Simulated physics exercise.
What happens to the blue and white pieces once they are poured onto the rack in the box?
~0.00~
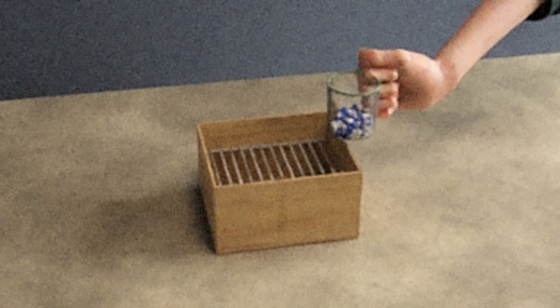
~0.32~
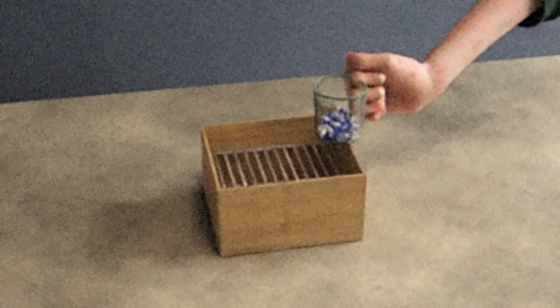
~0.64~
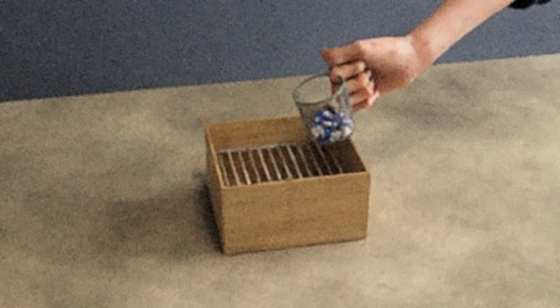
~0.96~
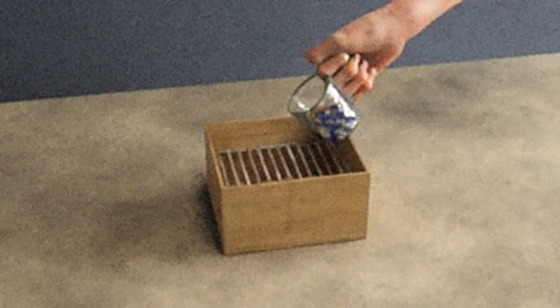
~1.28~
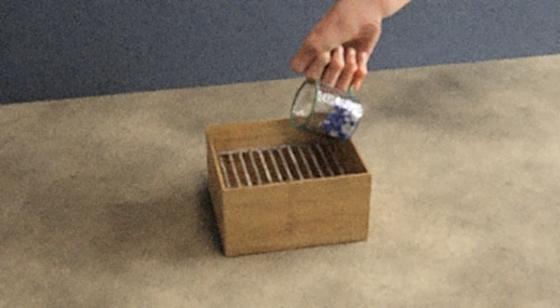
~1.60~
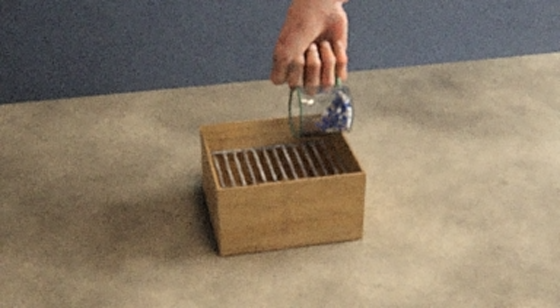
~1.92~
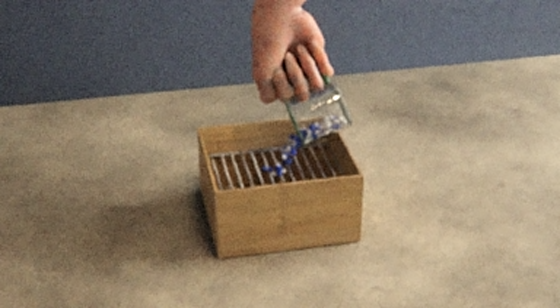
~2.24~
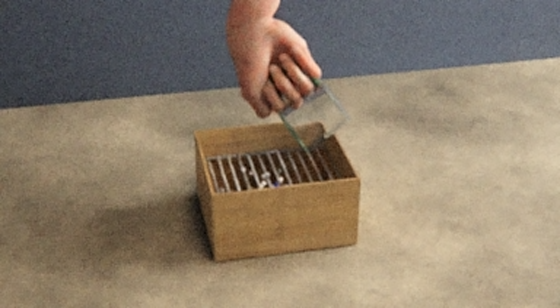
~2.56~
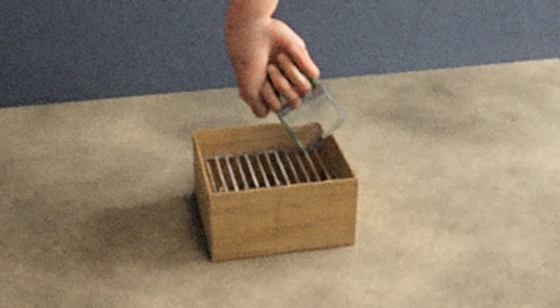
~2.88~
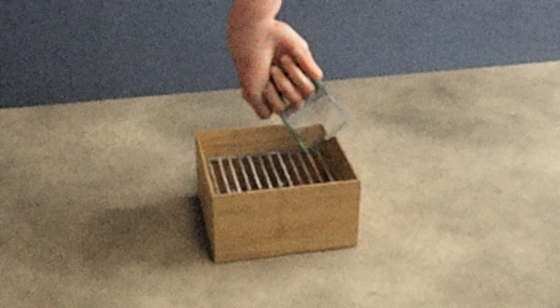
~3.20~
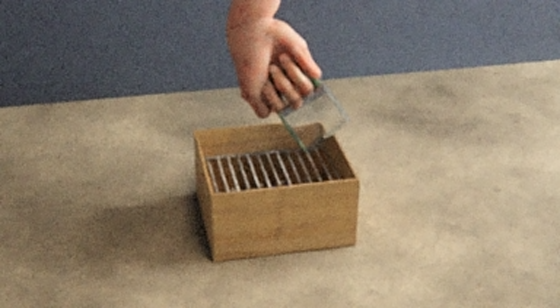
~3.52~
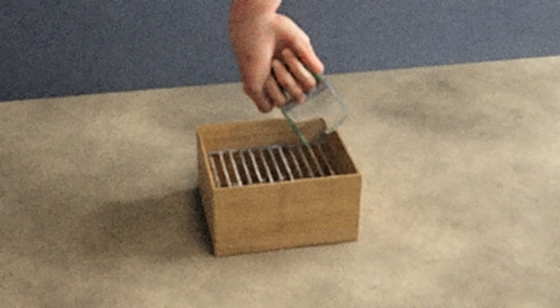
Both the blue and the white pieces pass through the rack. None of either colour is left lying on top of it.
